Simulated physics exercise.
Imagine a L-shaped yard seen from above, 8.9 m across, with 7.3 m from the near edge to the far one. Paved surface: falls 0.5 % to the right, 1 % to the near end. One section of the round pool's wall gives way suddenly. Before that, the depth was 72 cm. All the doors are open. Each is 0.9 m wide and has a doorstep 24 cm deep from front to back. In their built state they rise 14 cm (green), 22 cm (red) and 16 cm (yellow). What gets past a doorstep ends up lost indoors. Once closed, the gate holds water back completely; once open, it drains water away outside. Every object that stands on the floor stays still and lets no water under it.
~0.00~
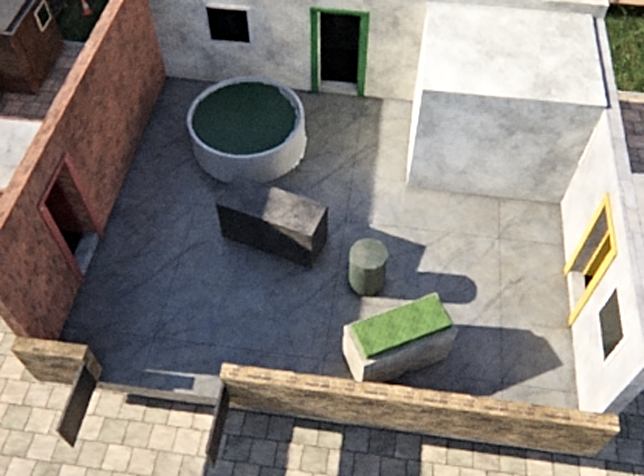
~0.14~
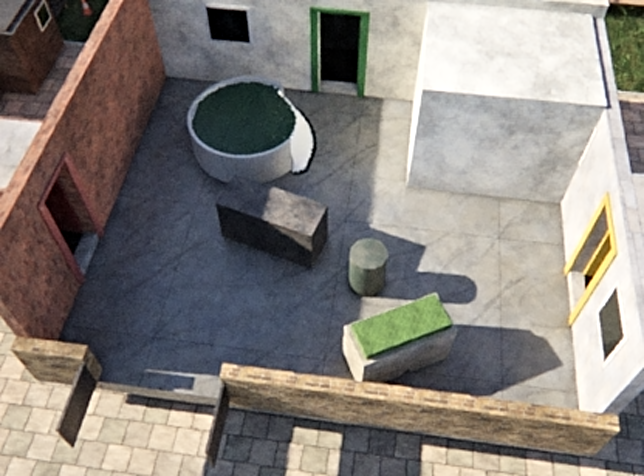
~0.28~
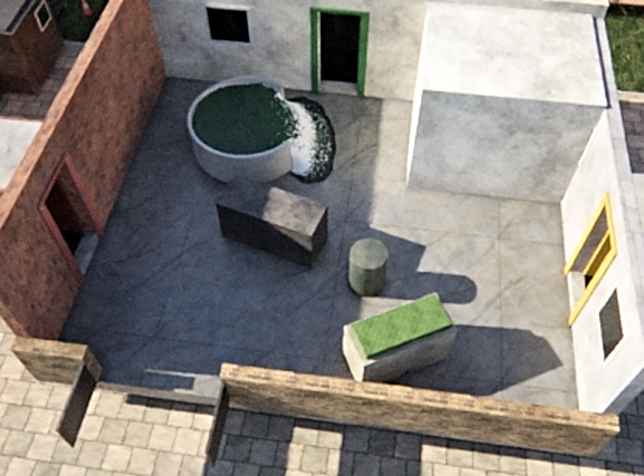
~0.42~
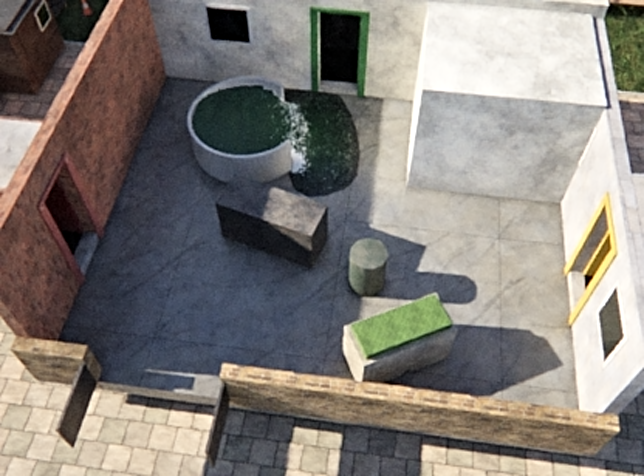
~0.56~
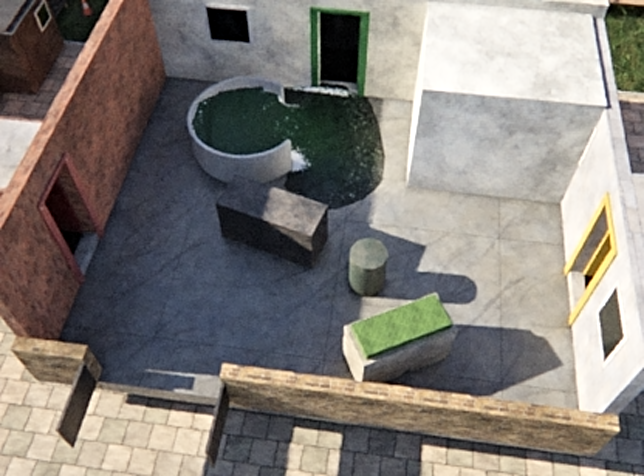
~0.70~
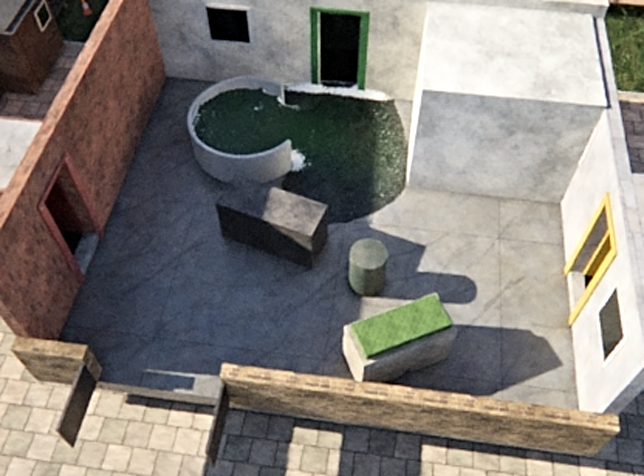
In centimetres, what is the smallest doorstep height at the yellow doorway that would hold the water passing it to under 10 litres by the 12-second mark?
Close to 7 cm is just enough.
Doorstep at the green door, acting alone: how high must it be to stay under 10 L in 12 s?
At green, about 25 cm.
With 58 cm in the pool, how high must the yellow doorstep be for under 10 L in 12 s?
Then a height close to 5.0 cm.
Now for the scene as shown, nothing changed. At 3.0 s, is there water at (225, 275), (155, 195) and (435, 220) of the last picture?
Untouched; untouched; awash.
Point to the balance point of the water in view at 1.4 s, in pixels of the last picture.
Centre estimate: (303, 142) px, approximately.
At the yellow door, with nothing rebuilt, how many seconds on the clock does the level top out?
Roughly 3.2 s.
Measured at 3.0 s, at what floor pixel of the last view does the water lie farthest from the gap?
Around (571, 351).
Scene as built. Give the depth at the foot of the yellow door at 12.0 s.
9.0 cm.
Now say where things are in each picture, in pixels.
The round pool at (246, 118) is whole and still, 72 cm deep; the yellow door at (587, 266) is dry, in the first frame.
The front is at (306, 169), 0.3 m from the gap at (301, 129); 0.4 m2 of floor is wet, 72 cm left at the back, in the second frame.
The front is at (329, 169), 0.8 m from the gap at (301, 131); 1.5 m2 of floor is wet, 72 cm left at the back, in the third frame.
Water pours out at (301, 132) and has run 1.2 m, to (351, 176); about 8 cm deep outside, 72 cm at the back, in the fourth frame.
The front is at (377, 181), 1.8 m from the gap at (301, 133); 5.6 m2 of floor is wet, 67 cm left at the back, in the fifth frame.
The front is at (403, 181), 2.3 m from the gap at (301, 133); 7.8 m2 of floor is wet, 60 cm left at the back; the yellow door at (587, 266), 6.3 m from the gap, is still 3.9 m from the nearest water, in the sixth frame.
After 1.4 s water covers 25 % of the floor, deepest (52 cm) near (405, 102); it has not reached the yellow door.
After 3.0 s water covers 35 % of the floor, deepest (28 cm) near (368, 139); 8 cm at the yellow door, 0 litres in over its 16 cm doorstep.
After 12.0 s water covers 95 % of the floor, deepest (11 cm) near (409, 410); 9 cm at the yellow door, 0 litres in over its 16 cm doorstep.
At the yellow door as built, the water arrived by 2.5 s and peaked near 11 cm at 3.2 s.
Run again over the same 12 s with other heights there, 19 litres in over 6 cm, 2 litres over 8.5 cm. The limit of 10 litres is kept from about 7 cm up.
